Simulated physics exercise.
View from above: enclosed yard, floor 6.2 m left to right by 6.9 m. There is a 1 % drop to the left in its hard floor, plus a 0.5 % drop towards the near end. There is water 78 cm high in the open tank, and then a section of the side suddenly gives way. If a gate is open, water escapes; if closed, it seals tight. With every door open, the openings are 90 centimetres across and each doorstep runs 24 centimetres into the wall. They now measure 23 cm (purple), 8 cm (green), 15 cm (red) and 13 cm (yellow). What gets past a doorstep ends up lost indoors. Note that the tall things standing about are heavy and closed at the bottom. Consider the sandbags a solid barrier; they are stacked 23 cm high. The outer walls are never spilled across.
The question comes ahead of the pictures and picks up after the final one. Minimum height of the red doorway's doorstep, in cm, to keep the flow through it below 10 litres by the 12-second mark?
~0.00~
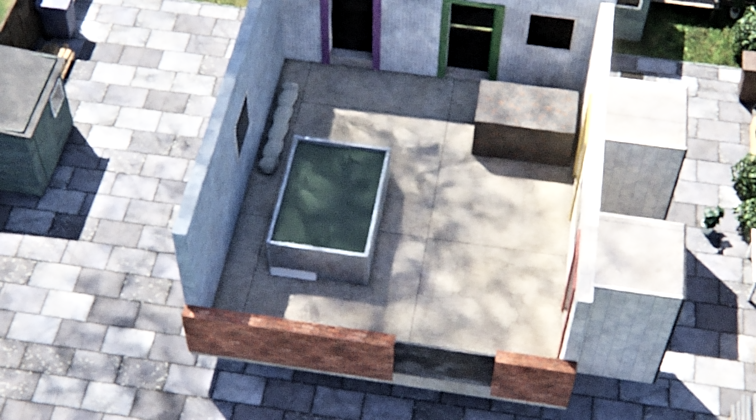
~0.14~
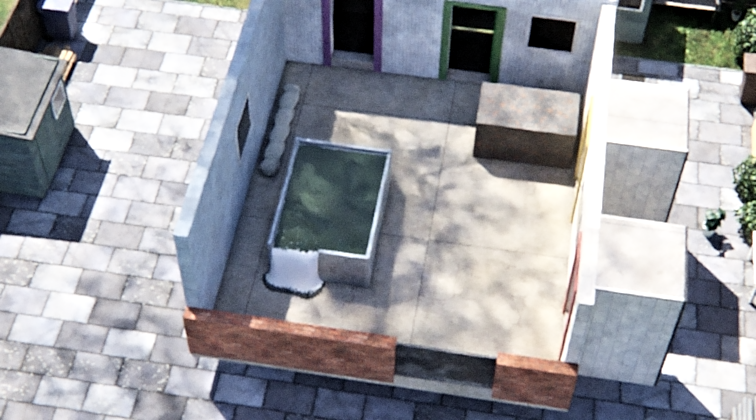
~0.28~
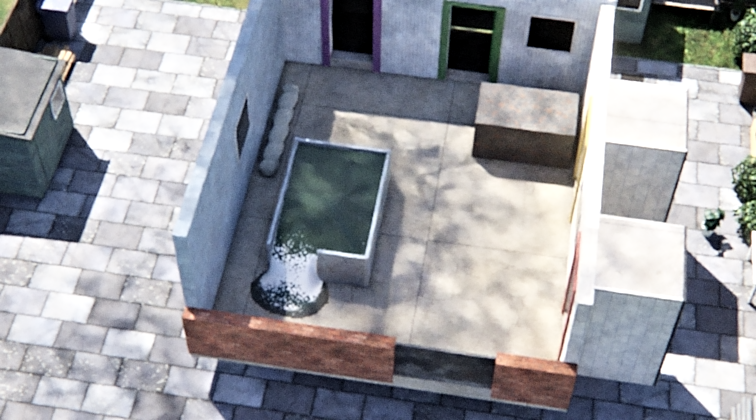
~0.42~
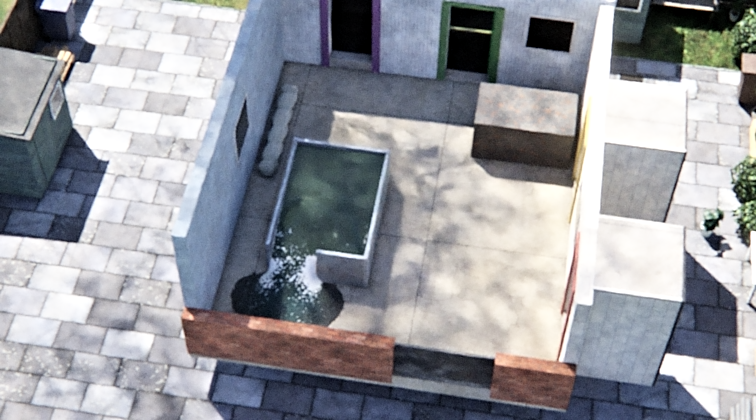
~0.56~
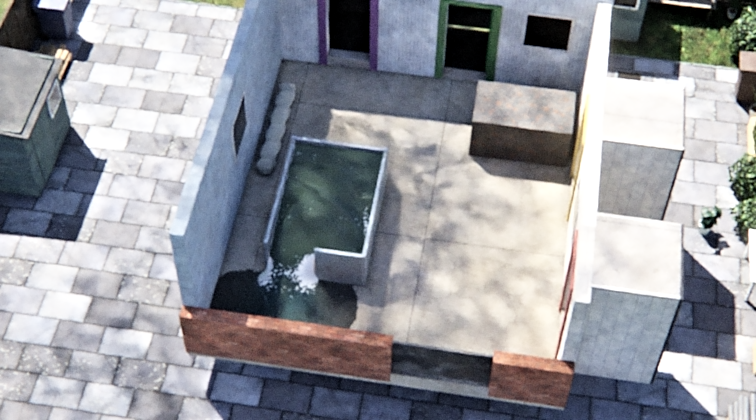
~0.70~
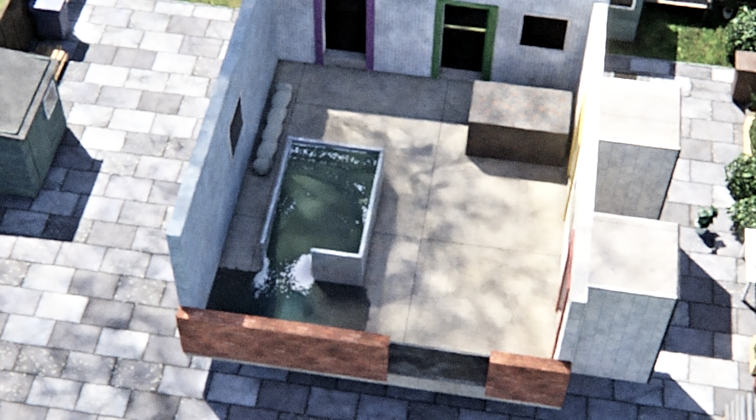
Roughly 16 cm.
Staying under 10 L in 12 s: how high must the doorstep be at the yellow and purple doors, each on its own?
Roughly 8.5 cm for the yellow door and roughly 10.5 cm for the purple door.
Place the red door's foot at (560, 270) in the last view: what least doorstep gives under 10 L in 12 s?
Around 9.0 cm would do it.
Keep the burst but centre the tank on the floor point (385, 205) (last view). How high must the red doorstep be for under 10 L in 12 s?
In this case, 16 cm or so.
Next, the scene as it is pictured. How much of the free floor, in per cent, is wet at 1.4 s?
Around 10 per cent of the floor.
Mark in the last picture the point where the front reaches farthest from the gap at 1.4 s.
At about (443, 369).
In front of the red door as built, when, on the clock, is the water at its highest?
At roughly 3.0 s.
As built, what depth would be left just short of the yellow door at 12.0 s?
Roughly 6.5 cm deep.
After 1.4 s water covers 10 % of the floor, deepest (62 cm) near (199, 335); it has not reached the red door.
After 3.0 s water covers 45 % of the floor, deepest (39 cm) near (199, 335); 20 cm at the red door, 0 litres in over its 15 cm doorstep.
After 12.0 s water covers 95 % of the floor, deepest (16 cm) near (279, 61); 6 cm at the red door, 14 litres in over its 15 cm doorstep.
At the red door as built, the water arrived by 2.5 s and peaked near 20 cm at 3.0 s.
Run again over the same 12 s with other heights there, 38 litres in over 12.5 cm, 0 litres over 20 cm. The limit of 10 litres is kept from about 16 cm up.
